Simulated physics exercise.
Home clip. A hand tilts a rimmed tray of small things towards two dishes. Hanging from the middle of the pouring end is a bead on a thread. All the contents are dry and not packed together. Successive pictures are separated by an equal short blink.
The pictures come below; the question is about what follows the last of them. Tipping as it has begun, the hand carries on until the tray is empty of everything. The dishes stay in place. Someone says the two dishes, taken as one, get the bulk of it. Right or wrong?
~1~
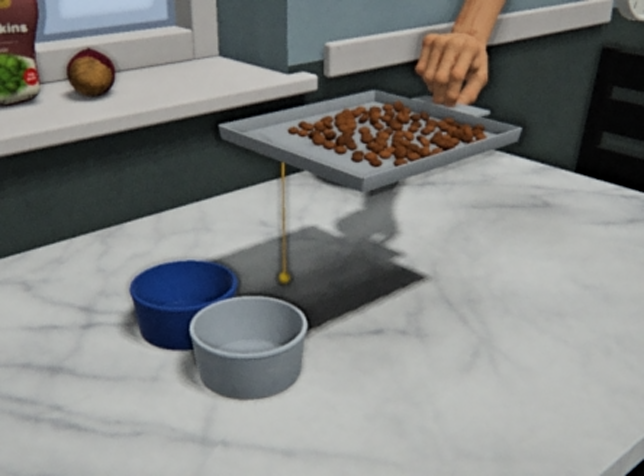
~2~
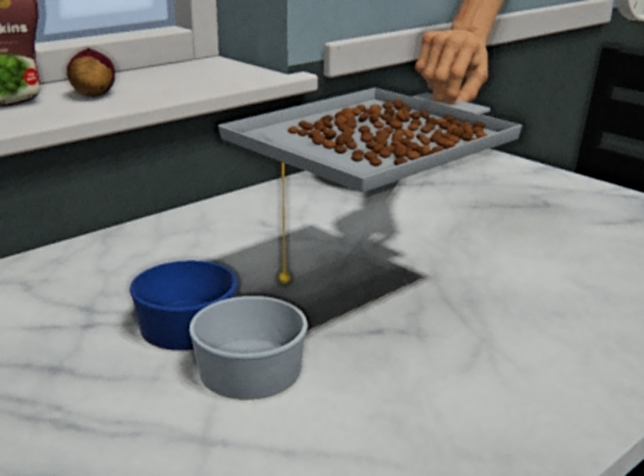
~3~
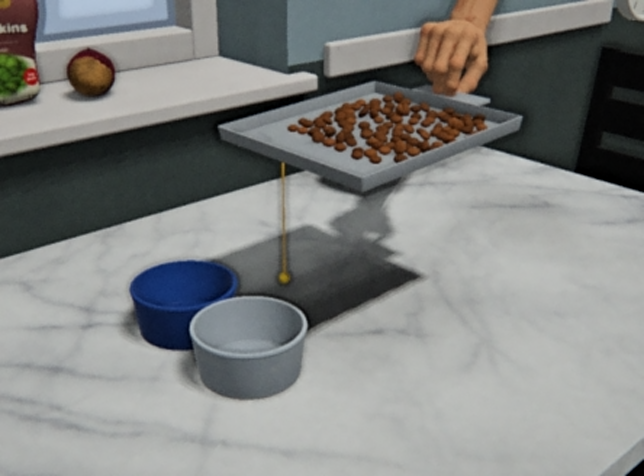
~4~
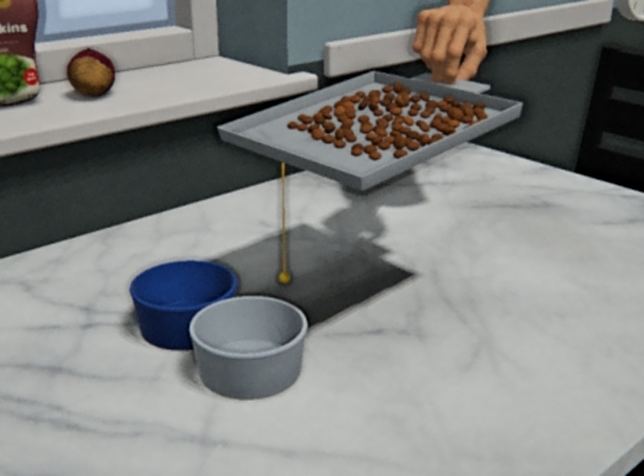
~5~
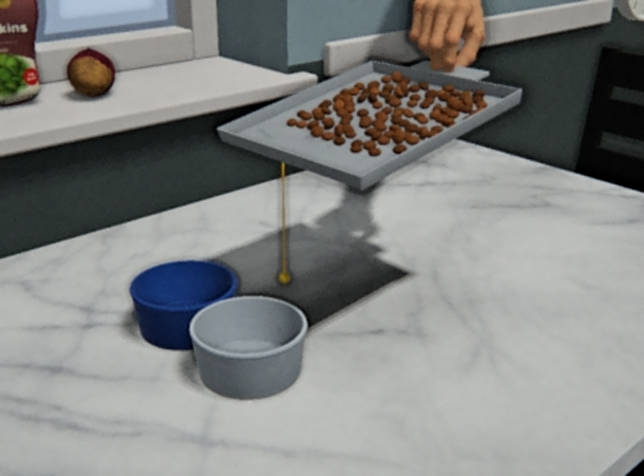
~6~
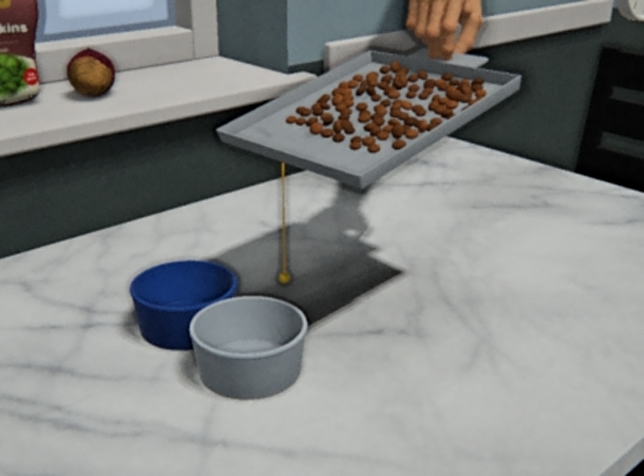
Right, they get more than half.
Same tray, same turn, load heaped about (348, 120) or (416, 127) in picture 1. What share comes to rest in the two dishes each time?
It would be about 90 per cent for the first and about 80 per cent for the second.
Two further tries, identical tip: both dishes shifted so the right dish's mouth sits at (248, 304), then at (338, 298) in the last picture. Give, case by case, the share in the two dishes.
The first try yields 80% and the second yields 0%.
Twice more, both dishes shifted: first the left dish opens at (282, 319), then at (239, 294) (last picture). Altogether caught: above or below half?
In the first position shy of half, in the second past half.
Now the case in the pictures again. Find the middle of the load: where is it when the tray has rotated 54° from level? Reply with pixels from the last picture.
Centre estimate: (292, 123).
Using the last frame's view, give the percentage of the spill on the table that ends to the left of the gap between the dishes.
Estimate: About 10 per cent.
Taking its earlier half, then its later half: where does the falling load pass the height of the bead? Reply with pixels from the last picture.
The opening half passes (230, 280), the closing half (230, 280).
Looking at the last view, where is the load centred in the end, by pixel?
At about (223, 339), give or take.
Soon, tray tipped steeply; nearly all on the tray; a stray few in the air.
A while on, tray tipped right over; about two thirds on the tray; a small part in the right dish; a stray few in the left dish; a stray few outside both; about a quarter in the air.
Towards the end, tray tipped past a quarter turn; about a third in the right dish; about half in the left dish; about a quarter outside both.
Finally, tray tipped past a quarter turn; about a third in the right dish; about half in the left dish; about a quarter outside both.
